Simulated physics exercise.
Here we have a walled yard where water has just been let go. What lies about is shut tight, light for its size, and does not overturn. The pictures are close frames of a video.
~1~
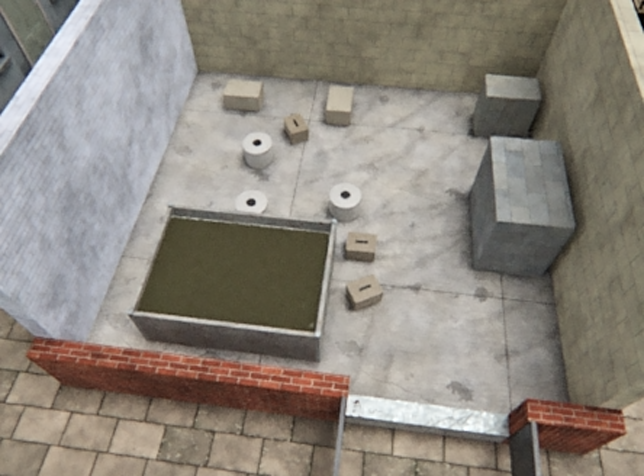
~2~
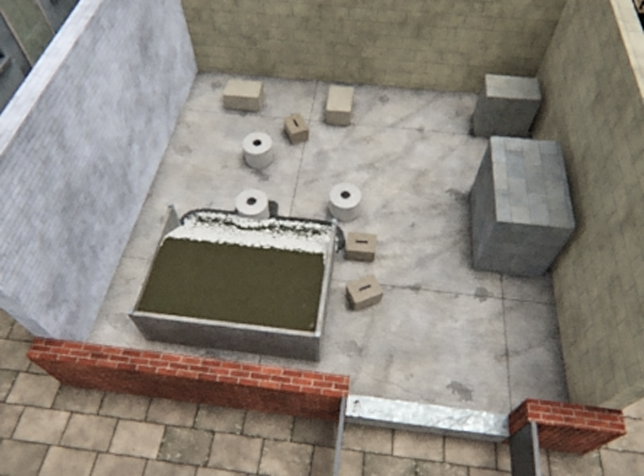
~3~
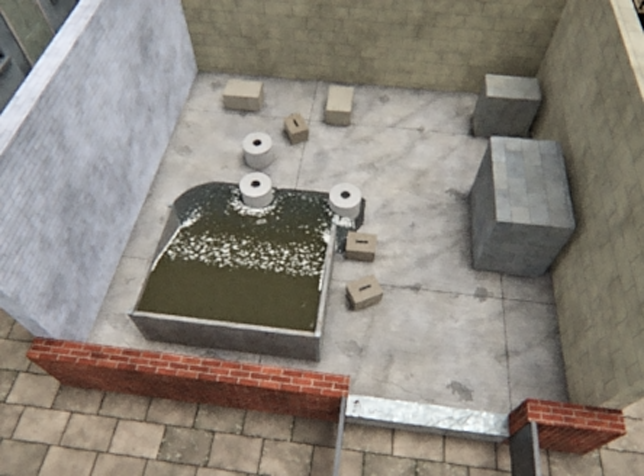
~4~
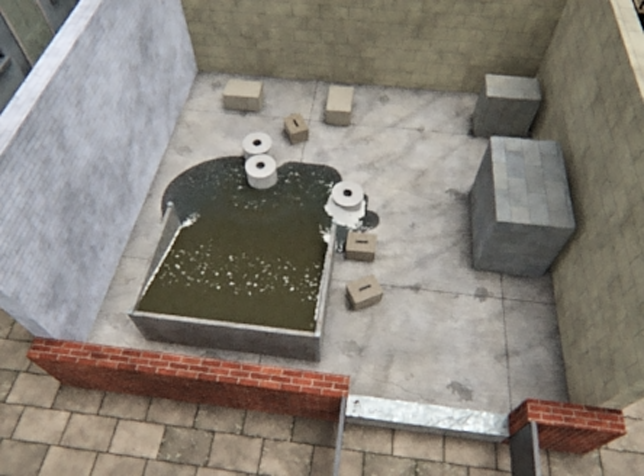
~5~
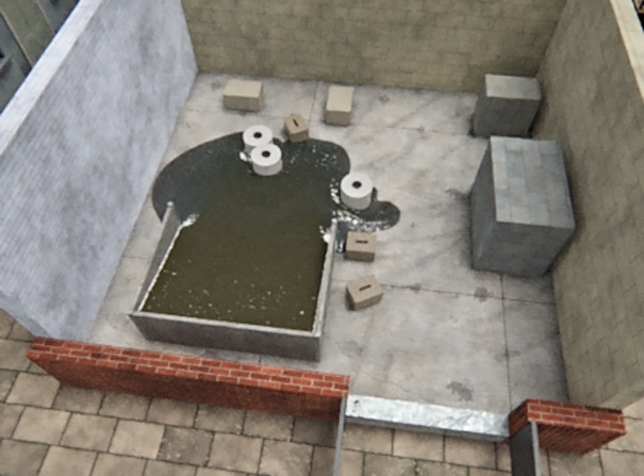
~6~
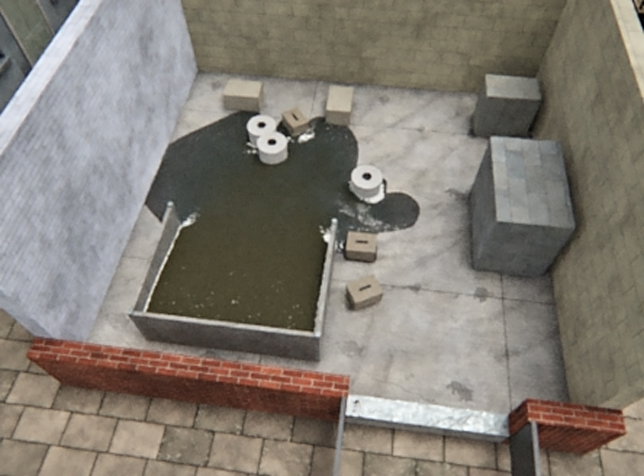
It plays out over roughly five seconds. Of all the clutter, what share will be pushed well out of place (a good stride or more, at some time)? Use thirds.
It is at least two thirds.
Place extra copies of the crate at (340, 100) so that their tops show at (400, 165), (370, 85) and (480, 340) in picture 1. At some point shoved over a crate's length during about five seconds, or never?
As listed: Moved that far, swept aside, less than that.
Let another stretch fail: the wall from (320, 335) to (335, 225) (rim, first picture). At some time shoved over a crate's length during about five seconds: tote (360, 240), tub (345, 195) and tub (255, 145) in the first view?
As listed: Moved that far, under that, no.
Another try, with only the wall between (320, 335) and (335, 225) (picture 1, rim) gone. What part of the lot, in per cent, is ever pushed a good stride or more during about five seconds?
About 20 per cent.
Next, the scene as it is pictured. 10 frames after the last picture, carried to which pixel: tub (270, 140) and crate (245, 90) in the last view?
Around (340, 66) and (252, 52).
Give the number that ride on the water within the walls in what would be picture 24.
The number is 6.
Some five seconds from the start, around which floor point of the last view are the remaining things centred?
Close to (402, 165).
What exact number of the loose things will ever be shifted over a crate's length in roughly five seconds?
It comes to 6.
A moment on, 4 of 8 are well off their spots; 1 afloat.
Next, 6 of 8 are well off their spots; 5 afloat.
Later, 6 of 8 are well off their spots; 6 afloat.
In the end, 6 of 8 are well off their spots, and 6 have been at some point; 5 afloat.
